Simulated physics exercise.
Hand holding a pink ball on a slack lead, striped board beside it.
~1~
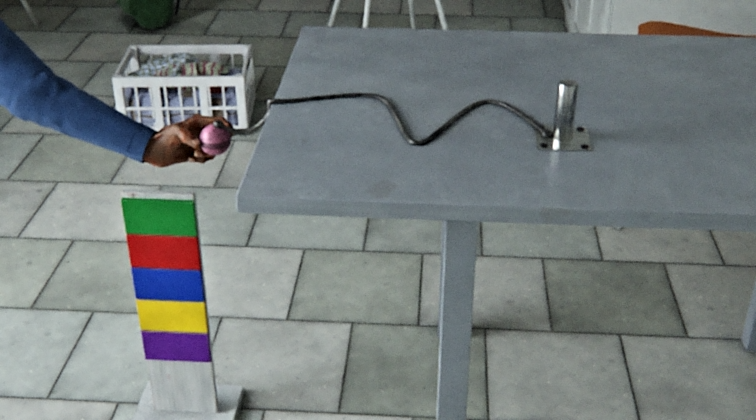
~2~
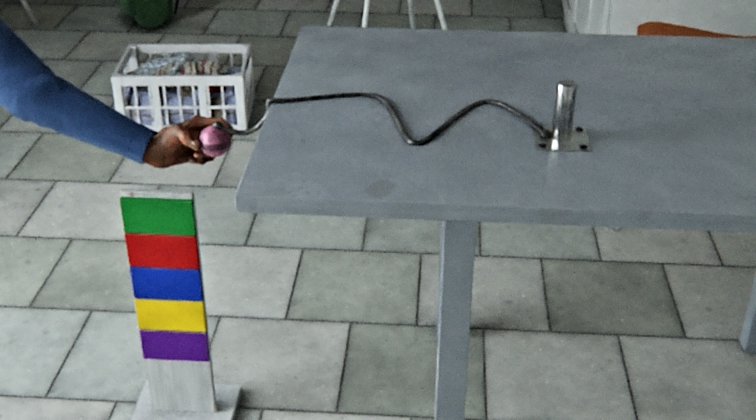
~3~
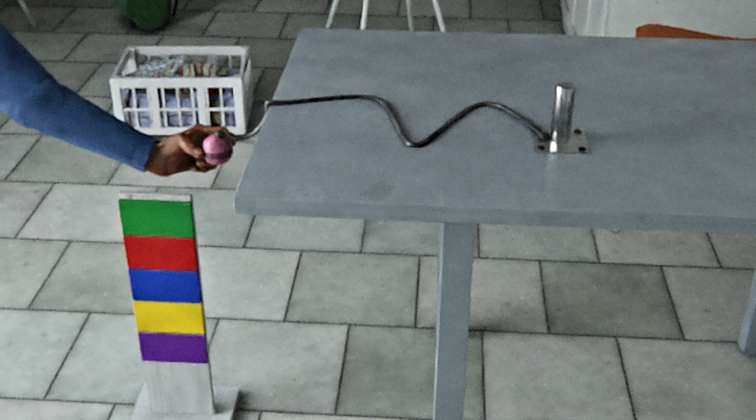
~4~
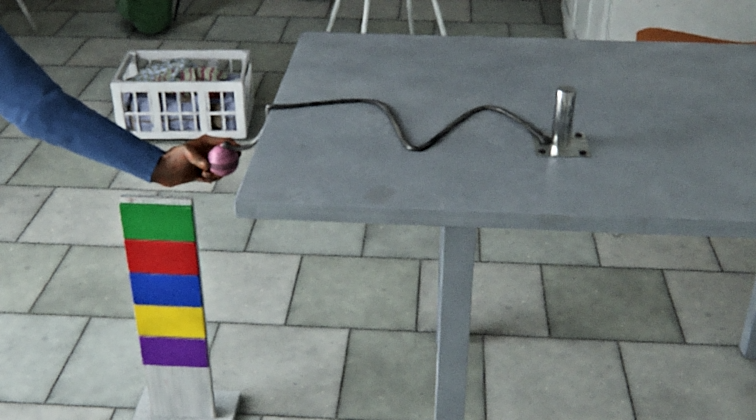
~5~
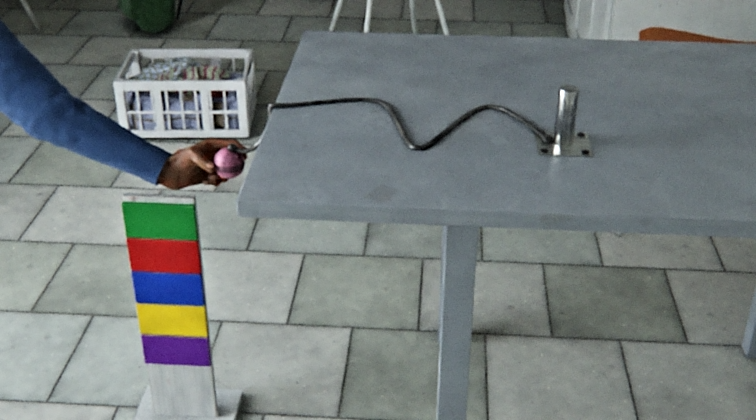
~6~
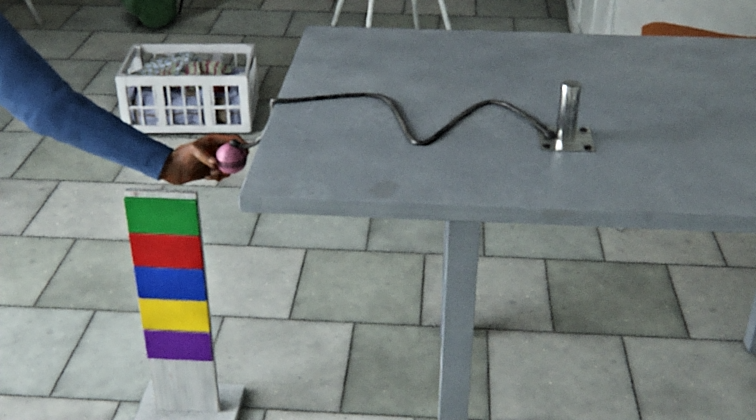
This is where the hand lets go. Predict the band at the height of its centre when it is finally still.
The yellow band, level with its centre.
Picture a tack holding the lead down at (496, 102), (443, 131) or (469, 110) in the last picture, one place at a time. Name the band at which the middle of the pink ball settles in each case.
One after the other, blue; red; blue.
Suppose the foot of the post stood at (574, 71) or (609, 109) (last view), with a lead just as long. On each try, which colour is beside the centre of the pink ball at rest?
First try: Blue; second try: Blue.
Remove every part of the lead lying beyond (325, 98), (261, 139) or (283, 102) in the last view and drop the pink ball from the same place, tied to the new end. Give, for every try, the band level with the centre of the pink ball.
For the first: Green; for the second: Blue; for the third: Red.
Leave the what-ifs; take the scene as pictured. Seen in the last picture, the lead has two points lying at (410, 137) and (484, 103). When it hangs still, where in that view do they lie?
The first moves to (308, 112), the second to (442, 126).
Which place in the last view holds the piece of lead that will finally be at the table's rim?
Look close to (400, 118) - that's the one.
Soon after, ball near (298, 324); level with yellow.
Then, ball near (272, 320); level with yellow.
At rest, ball near (286, 324); level with yellow. Its middle rests at the yellow band.
